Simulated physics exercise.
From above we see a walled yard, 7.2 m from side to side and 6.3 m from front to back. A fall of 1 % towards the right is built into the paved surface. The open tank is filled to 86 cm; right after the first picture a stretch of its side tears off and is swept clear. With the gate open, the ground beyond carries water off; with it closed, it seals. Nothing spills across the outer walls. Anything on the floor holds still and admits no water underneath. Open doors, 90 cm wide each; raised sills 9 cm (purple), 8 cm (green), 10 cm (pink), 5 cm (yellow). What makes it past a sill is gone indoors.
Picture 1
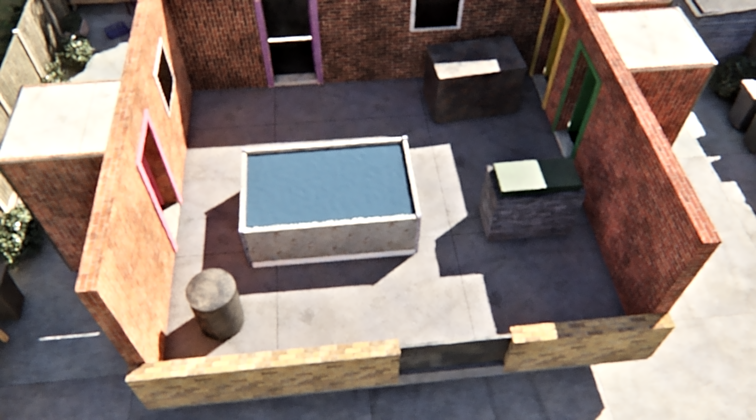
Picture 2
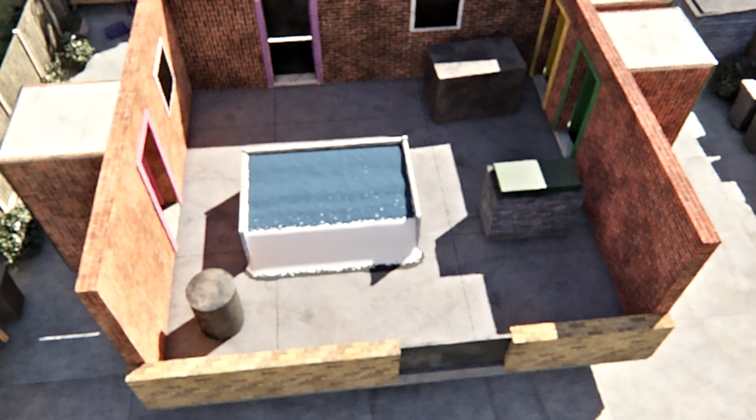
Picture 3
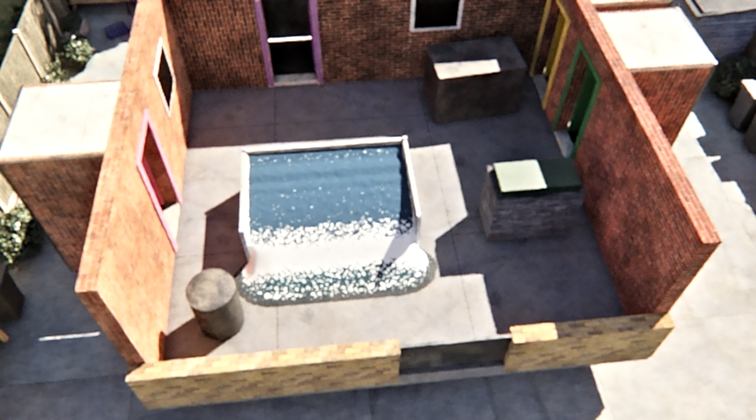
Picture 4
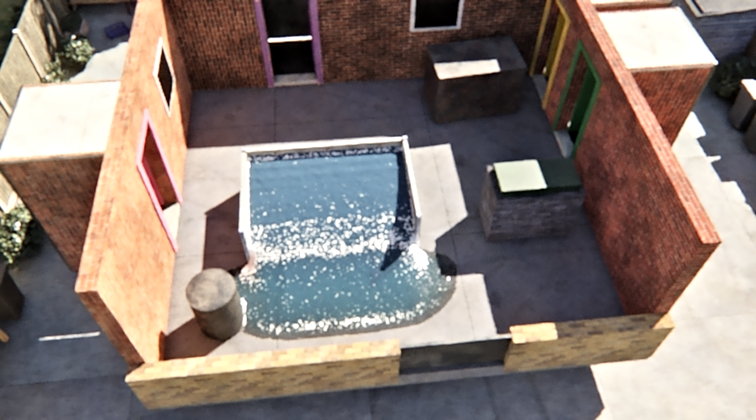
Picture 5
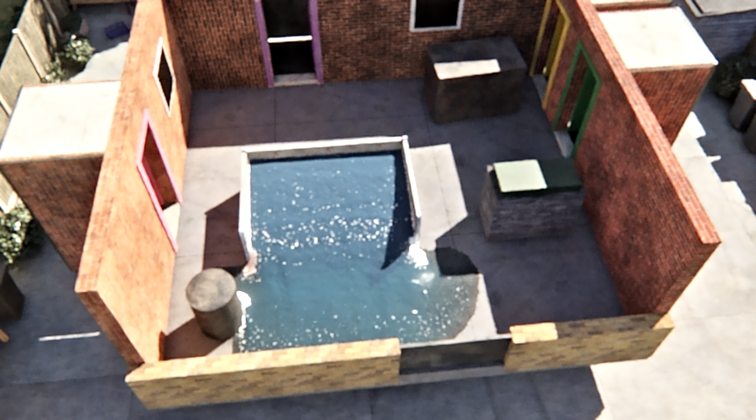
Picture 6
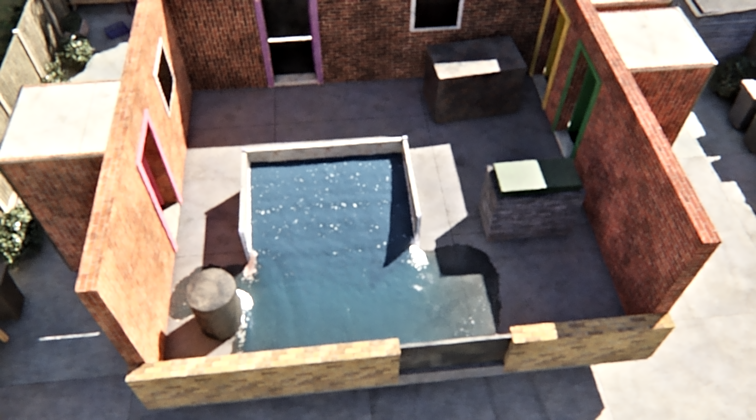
Water bursts from the front of the open tank and spreads across the walled yard's floor.
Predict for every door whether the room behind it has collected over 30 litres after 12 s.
At the end, the purple door remains within the limit; the green door breaks the limit; the pink door remains within the limit; the yellow door breaks the limit.
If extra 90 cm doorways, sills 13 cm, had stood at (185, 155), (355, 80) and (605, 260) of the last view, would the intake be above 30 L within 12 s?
Less, less, more.
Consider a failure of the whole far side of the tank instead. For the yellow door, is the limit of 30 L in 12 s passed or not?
Relative to that limit, yellow ends up on the high side.
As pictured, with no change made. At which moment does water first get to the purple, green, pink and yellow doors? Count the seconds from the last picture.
Purple: 3.2 s; green: 2.2 s; pink: 1.0 s; yellow: 2.6 s.
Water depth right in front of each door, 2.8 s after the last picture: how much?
Door by door, in cm: Purple reads 0, green reads 9, pink reads 15, yellow reads 3.
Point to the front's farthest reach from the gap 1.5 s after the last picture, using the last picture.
That's around (628, 338) in the last picture.
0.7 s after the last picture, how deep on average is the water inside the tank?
Depth, averaged: Around 33 centimetres.
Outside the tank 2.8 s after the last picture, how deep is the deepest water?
Depth max: Approx. 40 cm.
Then, 0.7 s after the last picture water covers 25 % of the floor and is deepest (62 cm) near (311, 368); purple door not reached, green door not reached, pink door not reached, yellow door not reached.
Then, 1.5 s after the last picture water covers 35 % of the floor and is deepest (56 cm) near (187, 380); purple door not reached, green door not reached, pink door 3 cm at the sill, 0 L in, yellow door not reached.
Then, 2.8 s after the last picture water covers 60 % of the floor and is deepest (40 cm) near (594, 251); purple door not reached, green door 9 cm at the sill, 0 L in, pink door 15 cm at the sill, 1 L in, yellow door 3 cm at the sill, 0 L in.
Then, 6.3 s after the last picture water covers 95 % of the floor and is deepest (20 cm) near (372, 363); purple door 8 cm at the sill, 12 L in, green door 5 cm at the sill, 1 L in, pink door 5 cm at the sill, 9 L in, yellow door 11 cm at the sill, 43 L in.
Then, 11.3 s after the last picture water covers 100 % of the floor and is deepest (16 cm) near (548, 131); purple door 10 cm at the sill, 13 L in, green door 14 cm at the sill, 61 L in, pink door 8 cm at the sill, 9 L in, yellow door 12 cm at the sill, 136 L in.
